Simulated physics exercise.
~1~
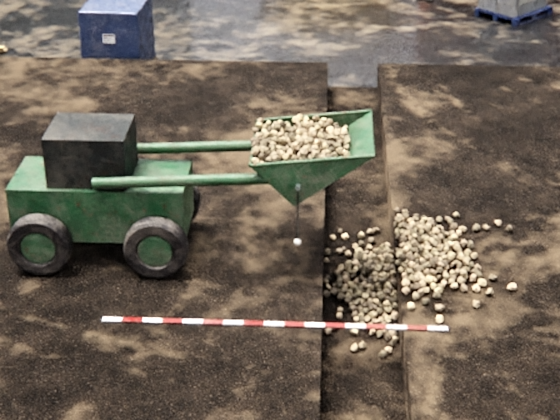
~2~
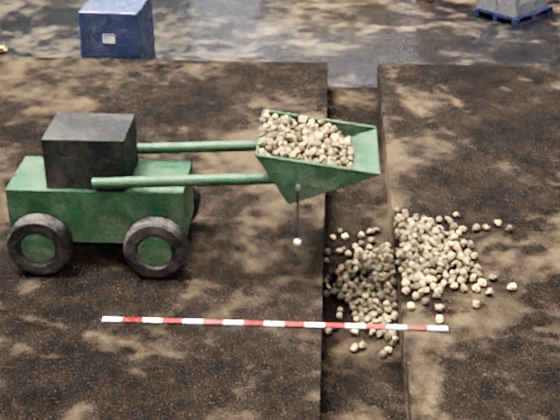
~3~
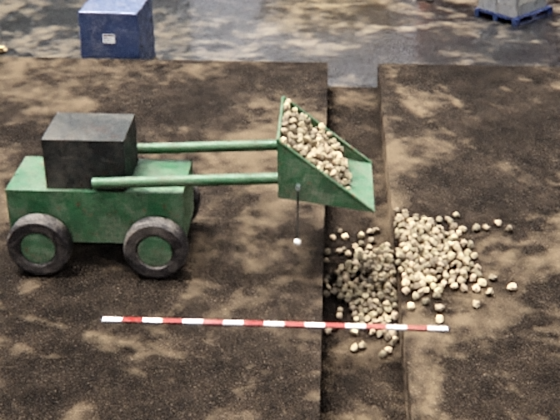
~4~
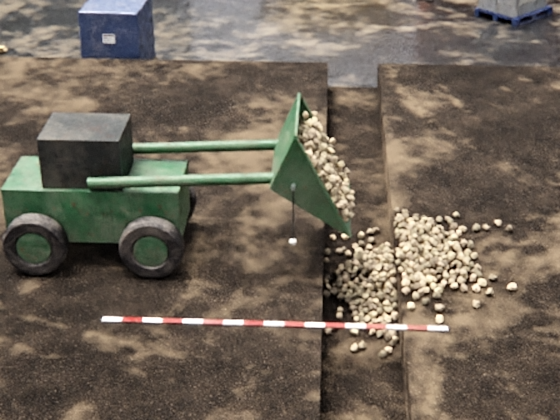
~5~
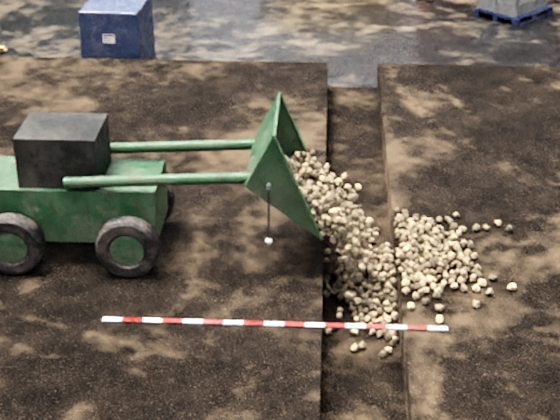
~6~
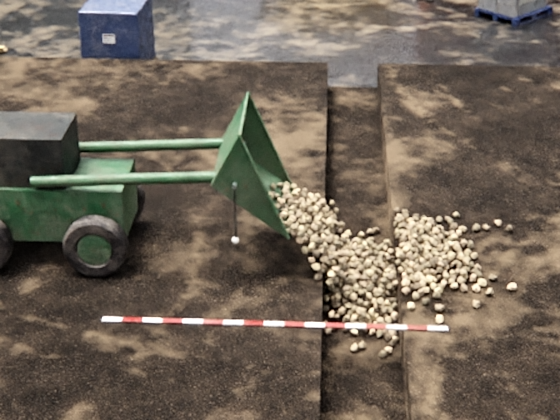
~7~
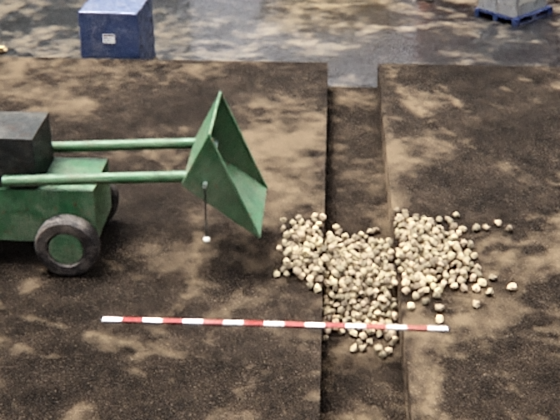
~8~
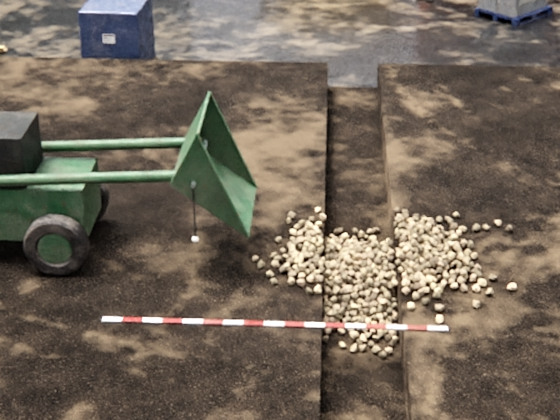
In this clip, a green loader tips its bucket of pale stones over a trench where a similar pile already lies, then rolls back to the left as they pour out, leaving the bucket empty and stones heaped in the trench and on both sides.
